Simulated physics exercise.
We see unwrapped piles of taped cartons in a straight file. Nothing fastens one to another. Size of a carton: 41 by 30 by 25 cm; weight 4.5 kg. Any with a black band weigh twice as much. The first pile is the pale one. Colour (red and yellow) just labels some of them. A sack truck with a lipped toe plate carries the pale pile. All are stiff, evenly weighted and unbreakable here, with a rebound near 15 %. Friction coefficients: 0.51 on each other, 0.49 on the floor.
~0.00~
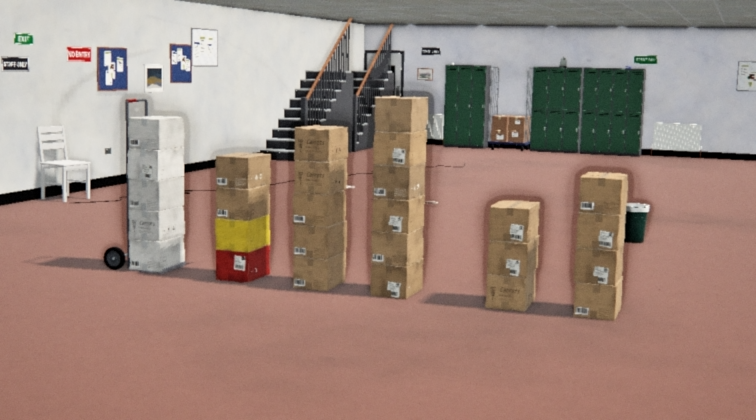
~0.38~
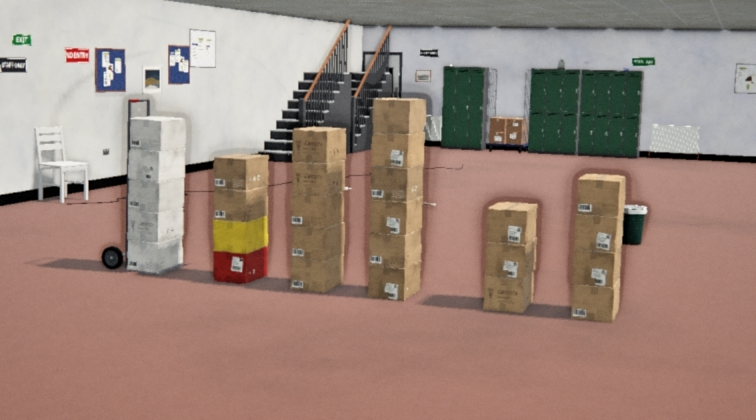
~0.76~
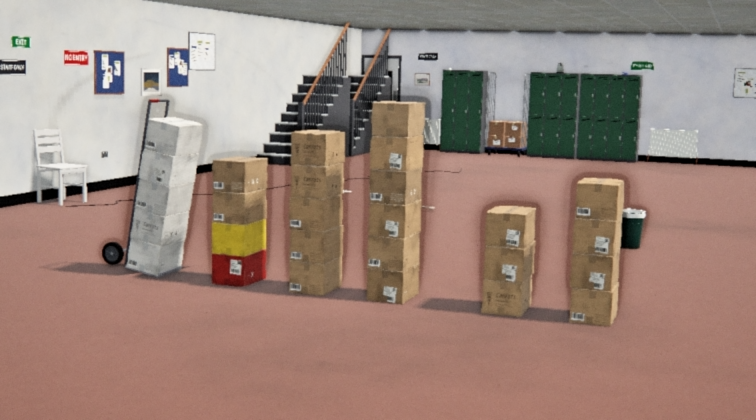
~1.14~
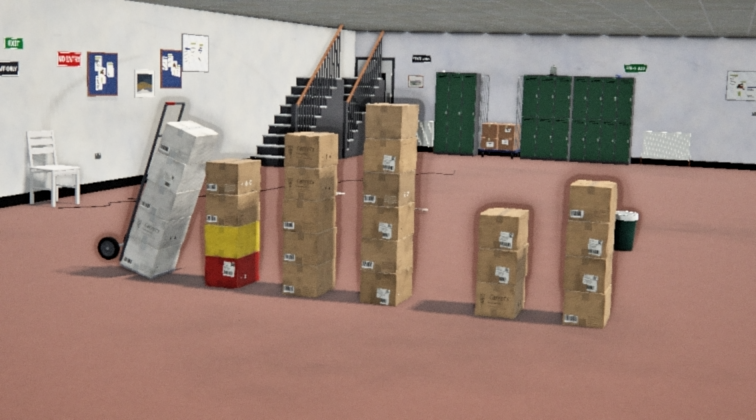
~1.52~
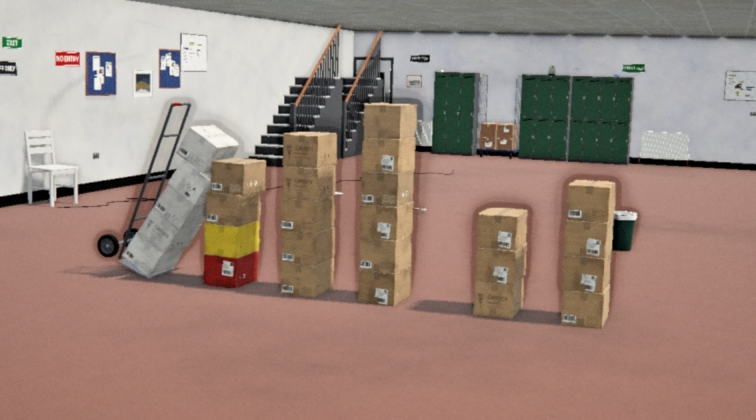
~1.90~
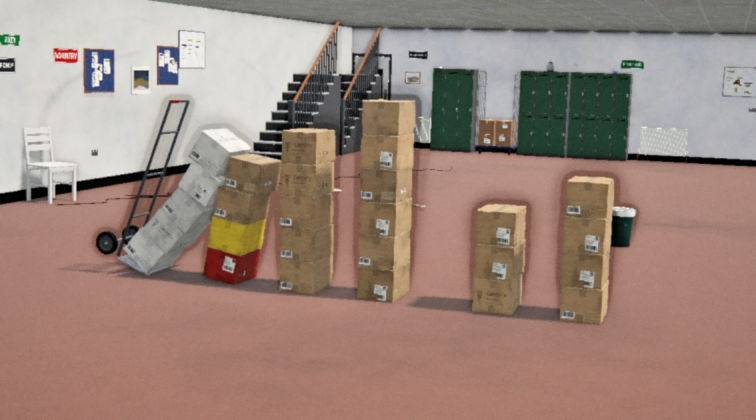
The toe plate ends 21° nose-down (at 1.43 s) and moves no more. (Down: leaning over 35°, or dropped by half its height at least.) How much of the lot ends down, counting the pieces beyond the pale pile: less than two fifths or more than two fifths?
It comes to upwards of two fifths.
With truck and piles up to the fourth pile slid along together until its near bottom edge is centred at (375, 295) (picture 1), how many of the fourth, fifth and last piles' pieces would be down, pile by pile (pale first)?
Then fourth 6, fifth 2, last 4.
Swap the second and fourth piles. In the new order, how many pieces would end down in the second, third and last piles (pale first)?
Then second 6, third 5, last 0.
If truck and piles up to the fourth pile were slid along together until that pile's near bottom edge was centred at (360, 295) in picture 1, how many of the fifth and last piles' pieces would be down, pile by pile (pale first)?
Then fifth 2, last 4.
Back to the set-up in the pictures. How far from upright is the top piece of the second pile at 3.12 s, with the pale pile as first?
About 30°.
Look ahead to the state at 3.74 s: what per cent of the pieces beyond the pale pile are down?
At that moment 65 per cent.
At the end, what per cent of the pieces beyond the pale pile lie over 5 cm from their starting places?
It is 95 per cent.
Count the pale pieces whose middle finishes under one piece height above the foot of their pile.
The count is 2.
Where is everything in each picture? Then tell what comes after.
In the first frame (pixels give the middle of a visible side), truck frame (127, 135) 0° forward; yellow carton (232, 235); red carton (232, 267); none of the others has stirred.
In the second frame, truck frame (129, 135) 2° forward; yellow carton (230, 237).
In the third frame, truck frame (145, 134) 10° forward, top of the pale pile leaning 10°; yellow carton (228, 240); none of the others has stirred.
In the fourth frame, truck frame (157, 136) 18° forward, top of the pale pile leaning 20°; red carton (221, 273); none of the others has stirred.
In the fifth frame, truck frame (161, 136) 21° forward, top of the pale pile leaning 31°; yellow carton (221, 241); one has shifted.
In the sixth frame, truck frame (160, 133) 21° forward, top of the pale pile leaning 33°; yellow carton (226, 236) 10° from how it stood; red carton (221, 267) 10° from how it stood; movement in 4 of them.
After 2.38 s, 5 of the pale pile down; none of the 22 other cartons down, 9 disturbed; yellow carton 33° from how it stood; red carton 33° from how it stood.
After 3.12 s, 5 of the pale pile down; 4 of the 22 other cartons down; red carton 53° from how it stood; yellow carton 53° from how it stood, 12 cm lower.
After 3.74 s, 5 of the pale pile down; 14 of the 22 other cartons down; yellow carton 54° from how it stood, 13 cm lower; red carton 54° from how it stood.
After 4.86 s, 5 of the pale pile down; 20 of the 22 other cartons down; yellow carton 55° from how it stood, 14 cm lower; red carton 55° from how it stood.
In the end (5.9 s), 5 of the pale pile down; 20 of the 22 other cartons down; yellow carton 55° from how it stood, 14 cm lower; red carton 55° from how it stood. That is 91 per cent. From the last view, middles, yellow carton near (279, 255), red carton near (248, 259).
